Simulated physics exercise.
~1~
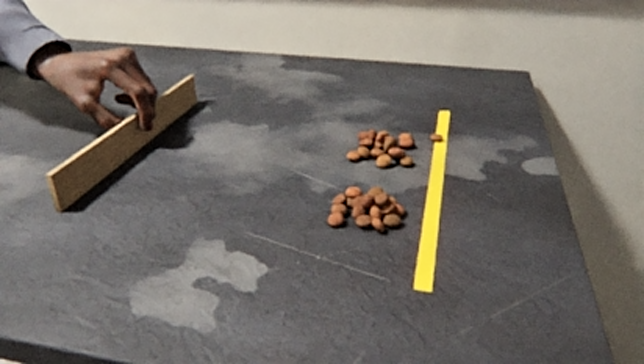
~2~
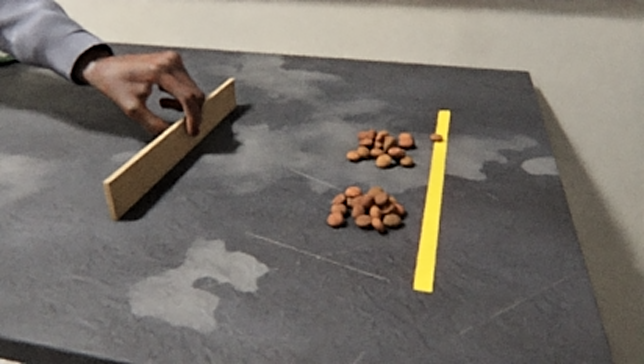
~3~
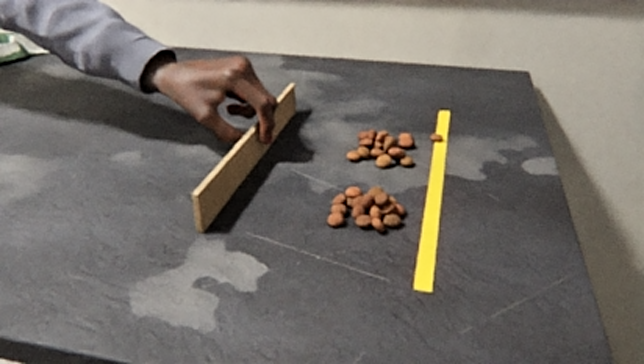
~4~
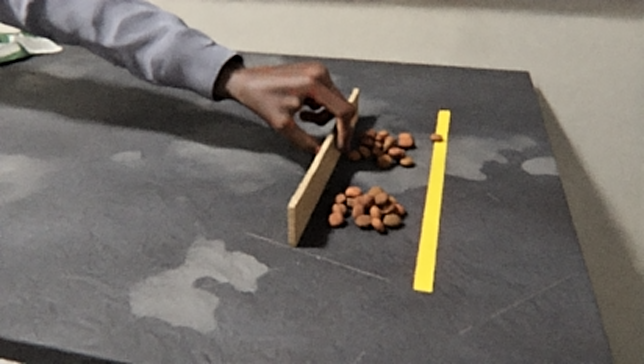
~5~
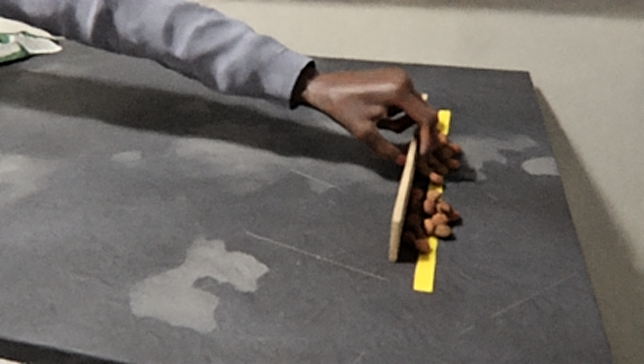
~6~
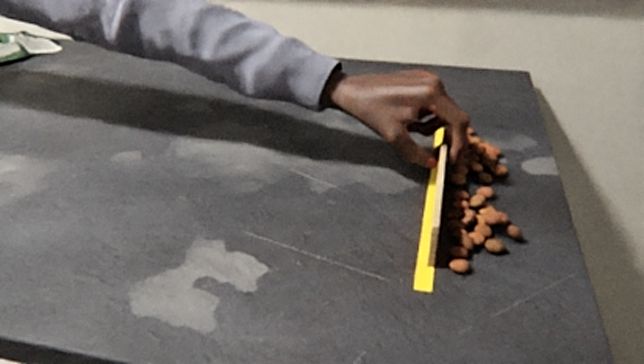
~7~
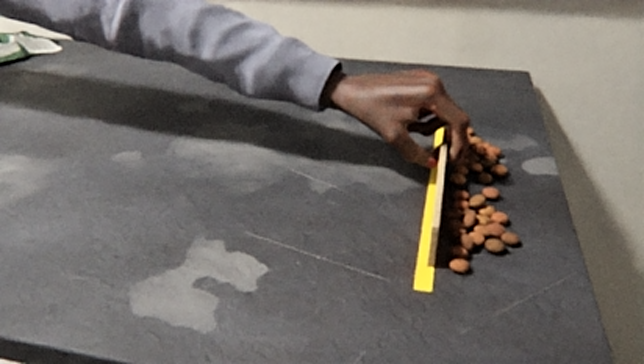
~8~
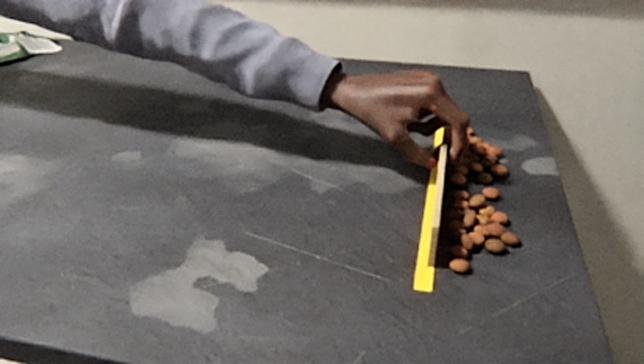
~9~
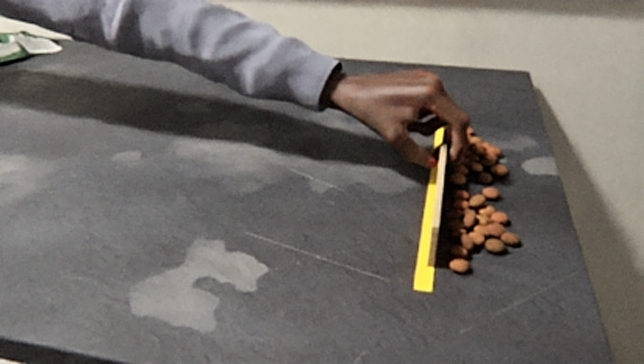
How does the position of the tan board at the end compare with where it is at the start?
At the start the board stands on the left part of the table, well away from the brown pieces. At the end it stands far to the right, at the yellow tape and up against the pieces.
